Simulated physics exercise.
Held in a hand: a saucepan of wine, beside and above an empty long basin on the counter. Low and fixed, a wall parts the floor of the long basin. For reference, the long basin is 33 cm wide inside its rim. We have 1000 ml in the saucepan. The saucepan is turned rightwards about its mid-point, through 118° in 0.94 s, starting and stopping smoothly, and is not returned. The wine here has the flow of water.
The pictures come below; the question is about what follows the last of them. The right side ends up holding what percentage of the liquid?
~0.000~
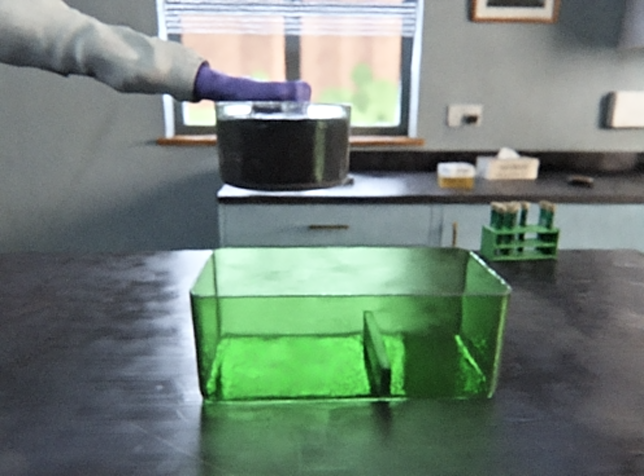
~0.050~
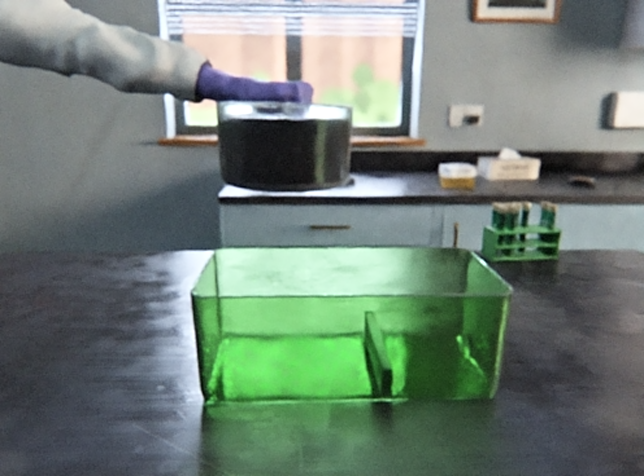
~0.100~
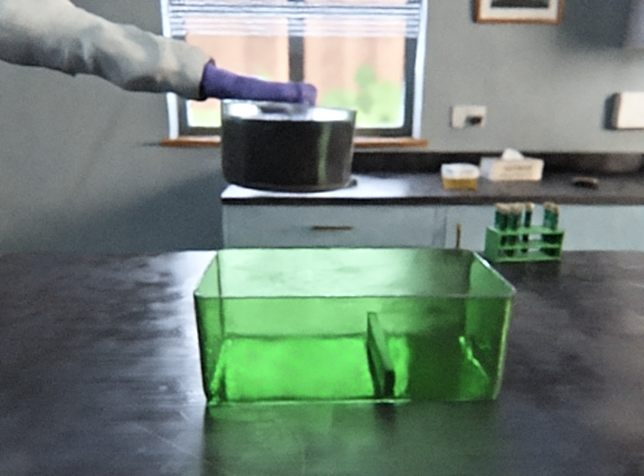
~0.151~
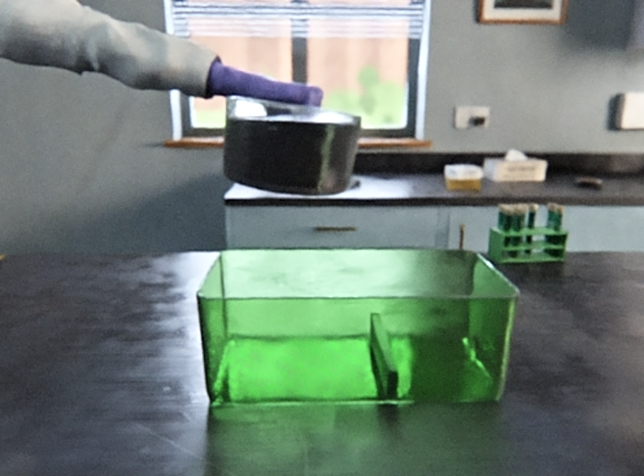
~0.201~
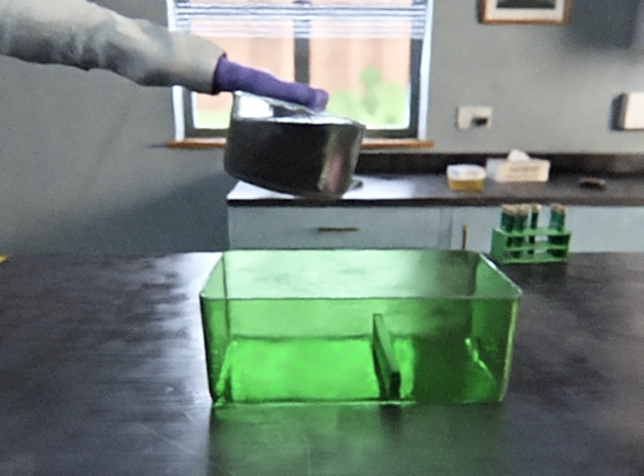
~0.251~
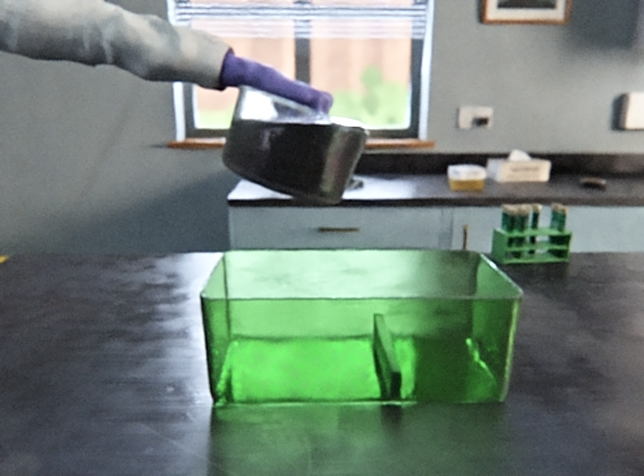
About 60 in every hundred parts.
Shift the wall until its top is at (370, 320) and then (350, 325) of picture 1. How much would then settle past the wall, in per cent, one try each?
75 in a hundred, followed by 85 in a hundred.
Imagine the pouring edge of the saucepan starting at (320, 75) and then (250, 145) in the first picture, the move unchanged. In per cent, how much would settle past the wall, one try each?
In order, 55 and 20 per cent.
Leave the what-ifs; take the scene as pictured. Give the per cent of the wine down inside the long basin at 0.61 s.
Around 22%.
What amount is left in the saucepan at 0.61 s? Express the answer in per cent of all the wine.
Roughly 40 per cent.
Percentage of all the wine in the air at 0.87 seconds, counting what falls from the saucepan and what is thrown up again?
About 8 % of the total.
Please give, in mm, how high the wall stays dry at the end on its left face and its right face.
On the left it's about 22 mm; on the right, about 2 mm.
By 0.61 s the tilt is 85° and 40 per cent is still to pour, 0 is left of the wall and 22 right of it.
By 0.87 s the tilt is 116° and 4 per cent is still to pour, 21 is left of the wall and 68 right of it.
By 1.14 s the tilt is 118° and 0 per cent is still to pour, 35 is left of the wall and 65 right of it.
By 1.44 s the tilt is 118° and 0 per cent is still to pour, 39 is left of the wall and 60 right of it.
At rest 39 per cent lies left of the wall, 60 right of it and 1 outside.
